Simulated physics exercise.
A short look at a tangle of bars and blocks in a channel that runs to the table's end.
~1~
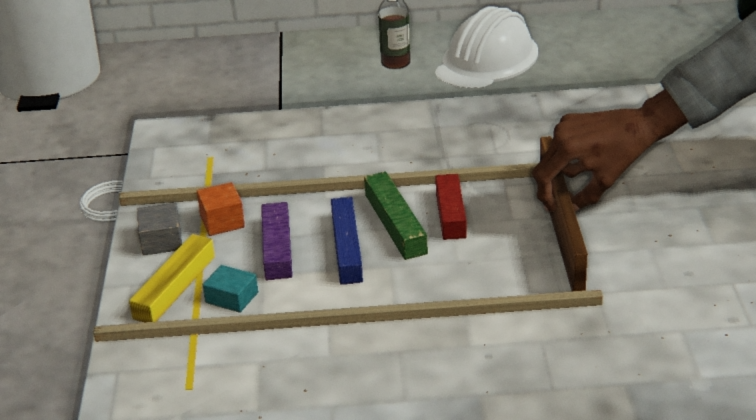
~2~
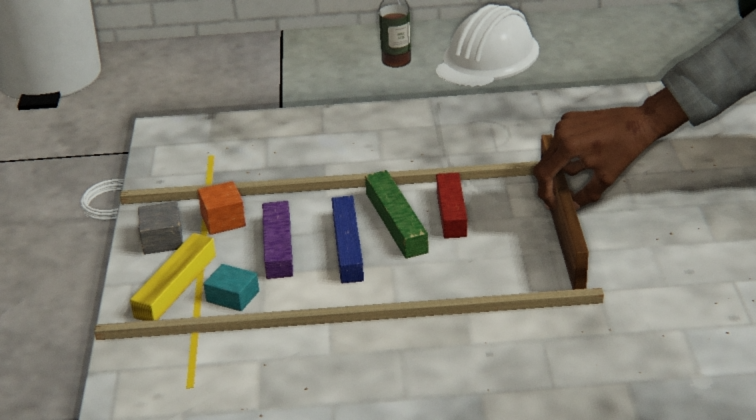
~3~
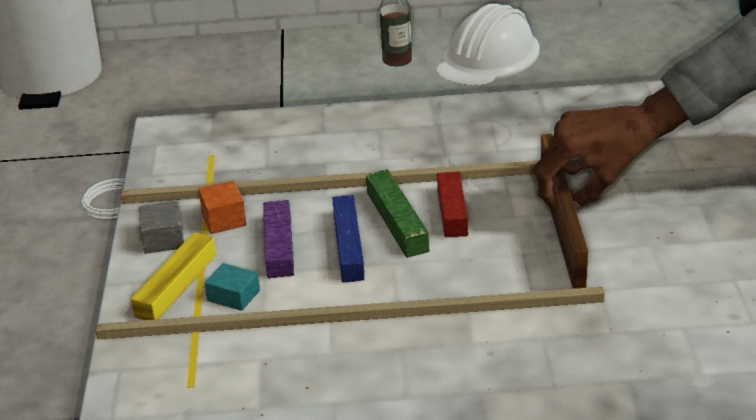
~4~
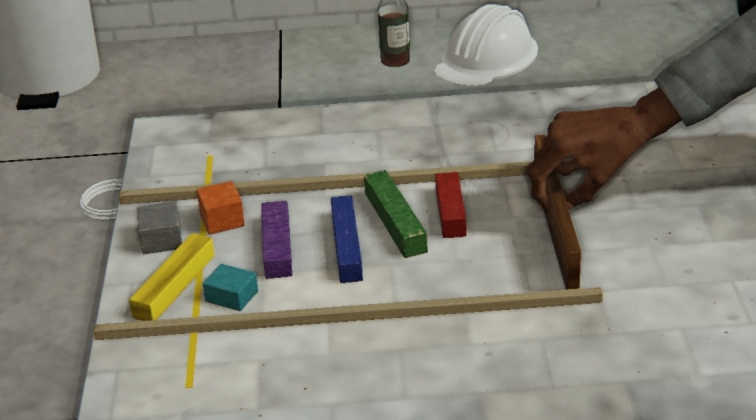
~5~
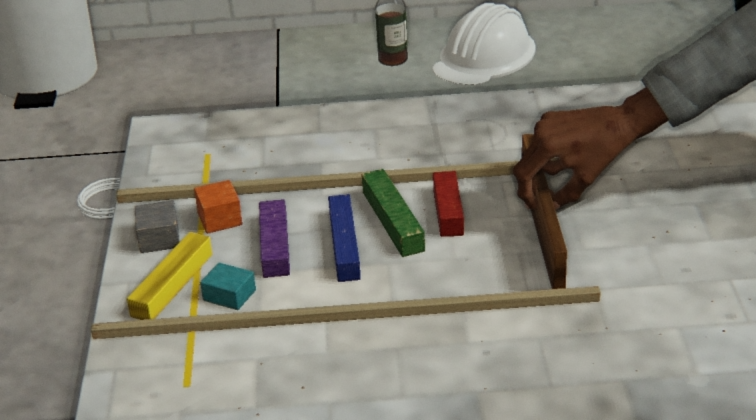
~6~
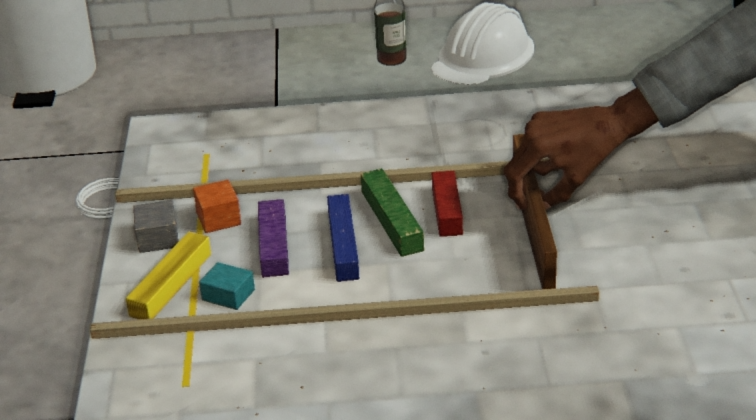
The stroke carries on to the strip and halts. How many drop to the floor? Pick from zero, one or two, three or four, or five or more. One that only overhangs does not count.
The number that fall off is one or two.
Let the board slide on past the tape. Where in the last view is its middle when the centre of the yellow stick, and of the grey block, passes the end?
At (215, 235) for the yellow stick; at (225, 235) for the grey block.
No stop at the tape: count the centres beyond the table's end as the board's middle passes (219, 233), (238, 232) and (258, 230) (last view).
It would be 1, 0 and 0.
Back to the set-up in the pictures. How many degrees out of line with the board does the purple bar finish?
Roughly 0° out of line.
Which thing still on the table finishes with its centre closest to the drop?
Foremost is the purple bar.
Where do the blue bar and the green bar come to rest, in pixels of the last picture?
Near (136, 251) and (162, 228).
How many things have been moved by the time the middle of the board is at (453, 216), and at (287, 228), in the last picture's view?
1 and 8.
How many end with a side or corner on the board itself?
2 of them.
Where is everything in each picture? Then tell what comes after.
In the first frame, grey block (160, 229); yellow stick (174, 278); orange block (221, 209); board (562, 212); tape (201, 259).
In the second frame, yellow stick (174, 277); blue bar (347, 238).
In the third frame, orange block (222, 207); red bar (452, 204).
In the fourth frame, grey block (159, 227); green bar (395, 212).
In the fifth frame, yellow stick (171, 276); purple bar (274, 238).
In the sixth frame, grey block (156, 226); yellow stick (170, 275); orange block (217, 206); board (533, 210); tape (198, 256).
Soon after, none off yet; grey block at rest near (156, 226); yellow stick at rest near (170, 275); orange block at rest near (217, 206).
Then, none off yet; grey block moving near (147, 227); yellow stick moving near (165, 275); orange block moved about its own width near (186, 206).
At rest, the number that fall off is one or two; fallen, yellow stick and grey block.
